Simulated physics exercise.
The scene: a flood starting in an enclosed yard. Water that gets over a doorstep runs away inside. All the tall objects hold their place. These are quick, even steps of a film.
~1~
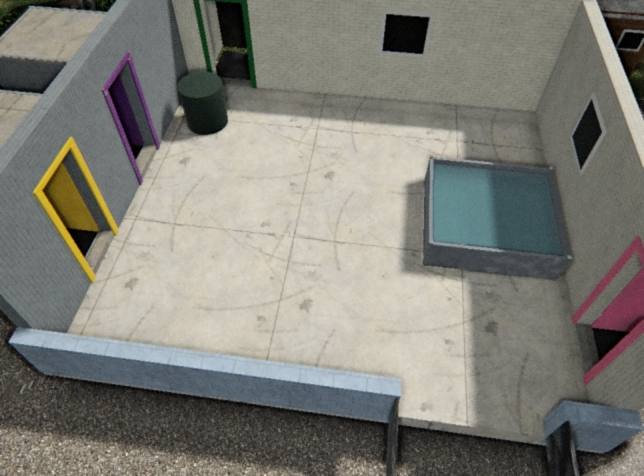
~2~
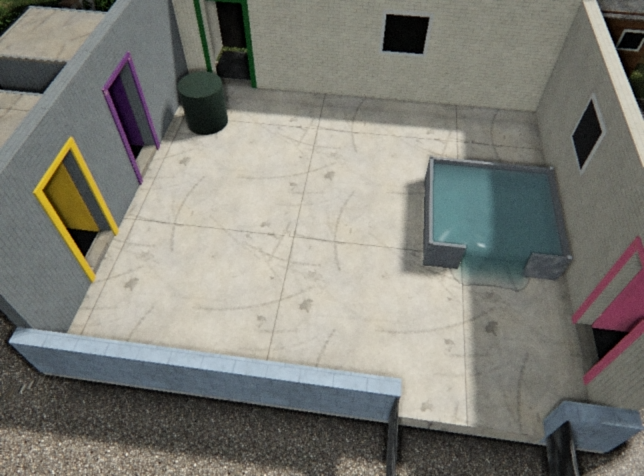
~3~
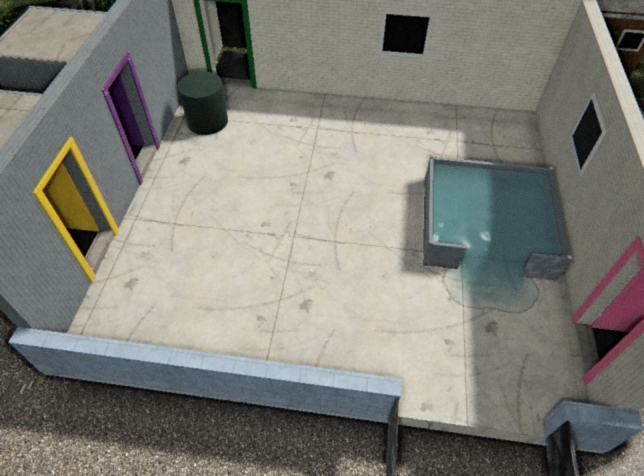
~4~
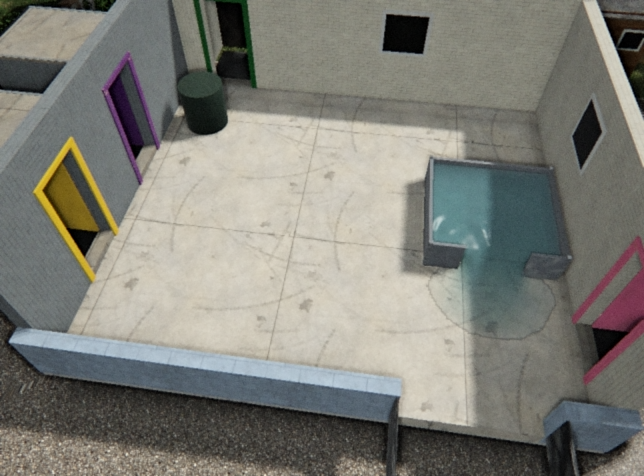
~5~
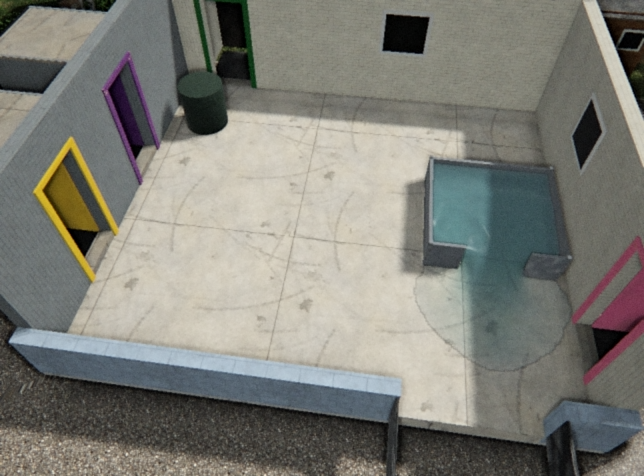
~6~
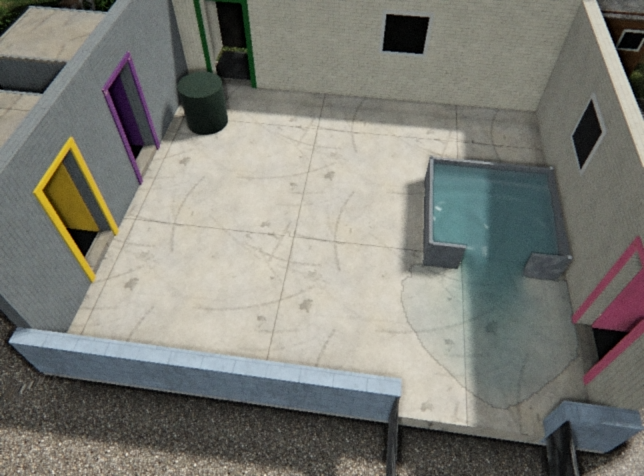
In a walled yard with yellow, purple, green and pink doorways, a gap opened in the front of the water tank on the right, and water poured out, spreading forward across the pale floor.
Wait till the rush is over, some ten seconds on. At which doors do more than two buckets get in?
The pink door lets in a lot; the purple door admits no more than that; the yellow door admits no more than that; the green door admits no more than that.
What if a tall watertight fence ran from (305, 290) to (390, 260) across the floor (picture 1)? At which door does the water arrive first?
It is the door marked pink.
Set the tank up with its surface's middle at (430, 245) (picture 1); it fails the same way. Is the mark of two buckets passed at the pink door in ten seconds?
Then: The pink door holds.
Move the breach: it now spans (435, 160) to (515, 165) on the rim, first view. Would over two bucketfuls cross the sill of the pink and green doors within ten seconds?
My reading: The pink one holds; the green one is over.
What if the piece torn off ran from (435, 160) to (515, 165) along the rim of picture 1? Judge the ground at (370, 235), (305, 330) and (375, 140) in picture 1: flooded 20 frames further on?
One after the other: Free of water, dry, covered.
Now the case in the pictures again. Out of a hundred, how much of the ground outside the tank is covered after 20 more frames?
Near 20 in a hundred.
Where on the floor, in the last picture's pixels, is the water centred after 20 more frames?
Roughly at (481, 269).
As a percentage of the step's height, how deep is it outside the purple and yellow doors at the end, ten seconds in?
In turn 0 and 20 per cent.
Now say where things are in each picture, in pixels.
Still water in the water tank at (493, 207), in the first frame.
The front is at (524, 281), out from the gap at (492, 265), in the second frame.
Water pours out at (491, 265) and has run to (464, 301), in the third frame.
Water pours out at (491, 265) and has run to (519, 334), in the fourth frame.
Water pours out at (492, 264) and has run to (499, 366), in the fifth frame.
The front is at a hidden place, out from the gap at (492, 264), in the sixth frame.
A moment on, water covers 15 % of the floor; the pink door wet at the sill, nothing in, the purple door not reached, the yellow door not reached, the green door not reached.
Next, water covers 15 % of the floor; the pink door under two buckets in, the purple door not reached, the yellow door not reached, the green door not reached.
Then, water covers 20 % of the floor; the pink door over two buckets in, the purple door not reached, the yellow door not reached, the green door not reached.
Later, water covers 25 % of the floor; the pink door far over two buckets in, the purple door not reached, the yellow door not reached, the green door not reached.
In the end, water covers 30 % of the floor; the pink door far over two buckets in, the purple door not reached, the yellow door wet at the sill, nothing in, the green door not reached.
